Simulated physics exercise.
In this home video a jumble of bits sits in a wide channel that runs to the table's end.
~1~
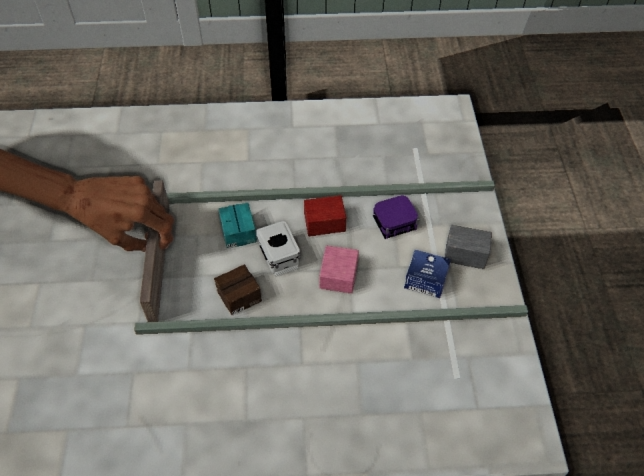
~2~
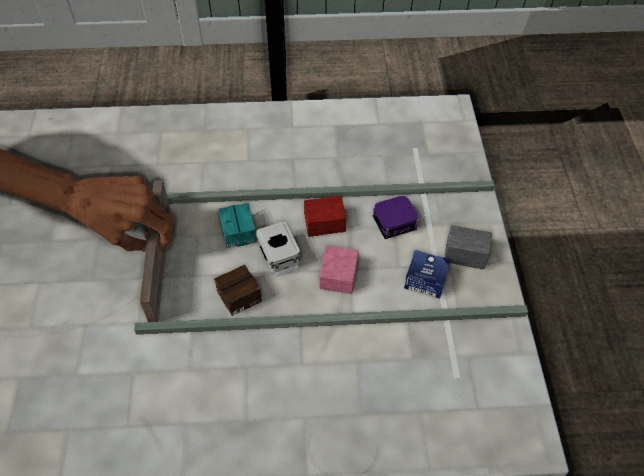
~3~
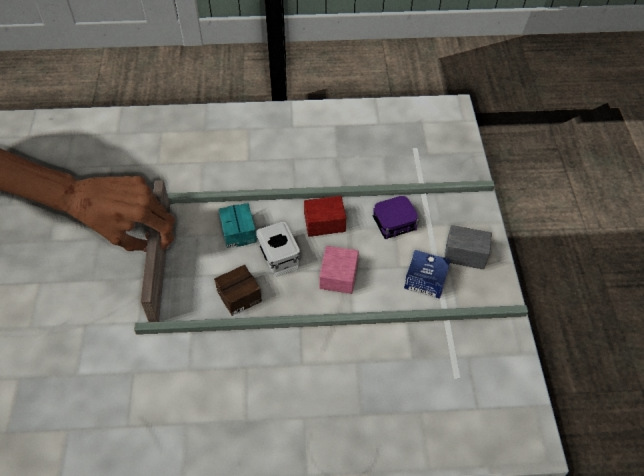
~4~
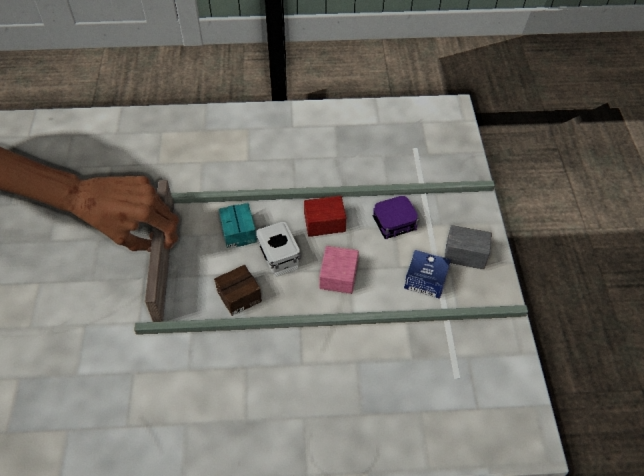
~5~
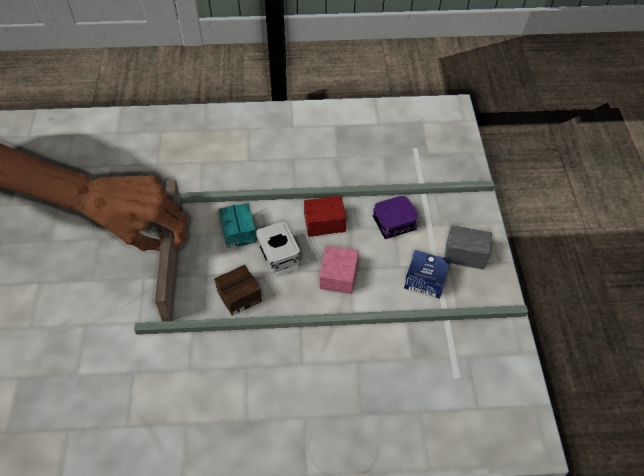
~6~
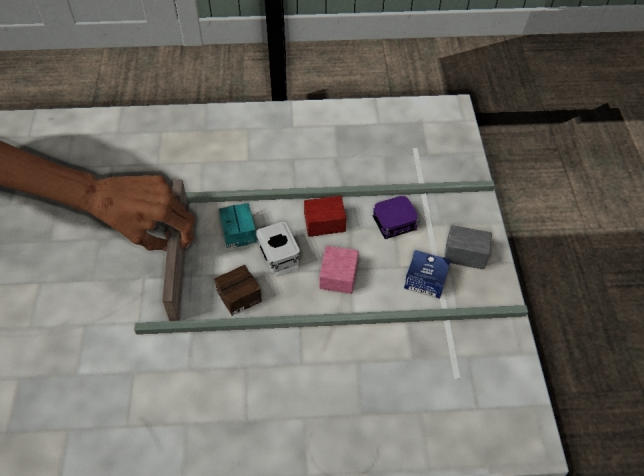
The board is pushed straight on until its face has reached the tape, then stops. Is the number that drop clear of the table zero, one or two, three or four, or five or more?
Count them up and three or four have fallen.
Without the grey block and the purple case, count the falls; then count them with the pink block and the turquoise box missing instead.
The first removal gives 1, the second gives 0.
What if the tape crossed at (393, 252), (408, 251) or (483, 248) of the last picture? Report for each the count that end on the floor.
It would be 0, then 0, then 5.
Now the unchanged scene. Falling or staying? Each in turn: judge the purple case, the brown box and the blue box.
The purple case leaves the top. The brown box keeps its spot. The blue box leaves the top.
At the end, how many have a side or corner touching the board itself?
Result: 3 in all.
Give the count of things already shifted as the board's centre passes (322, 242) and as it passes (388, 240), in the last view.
One spot: 6. Other spot: 8.
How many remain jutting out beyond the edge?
Overhanging ones - 0.
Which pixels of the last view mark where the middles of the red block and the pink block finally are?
The red block ends up near (478, 210), and the pink block near (487, 261).
Soon after, none off yet; grey block at rest near (468, 247); blue box at rest near (427, 274); purple case at rest near (395, 218).
By the end, the number that fall off is three or four; fallen, purple case, blue box and grey block.
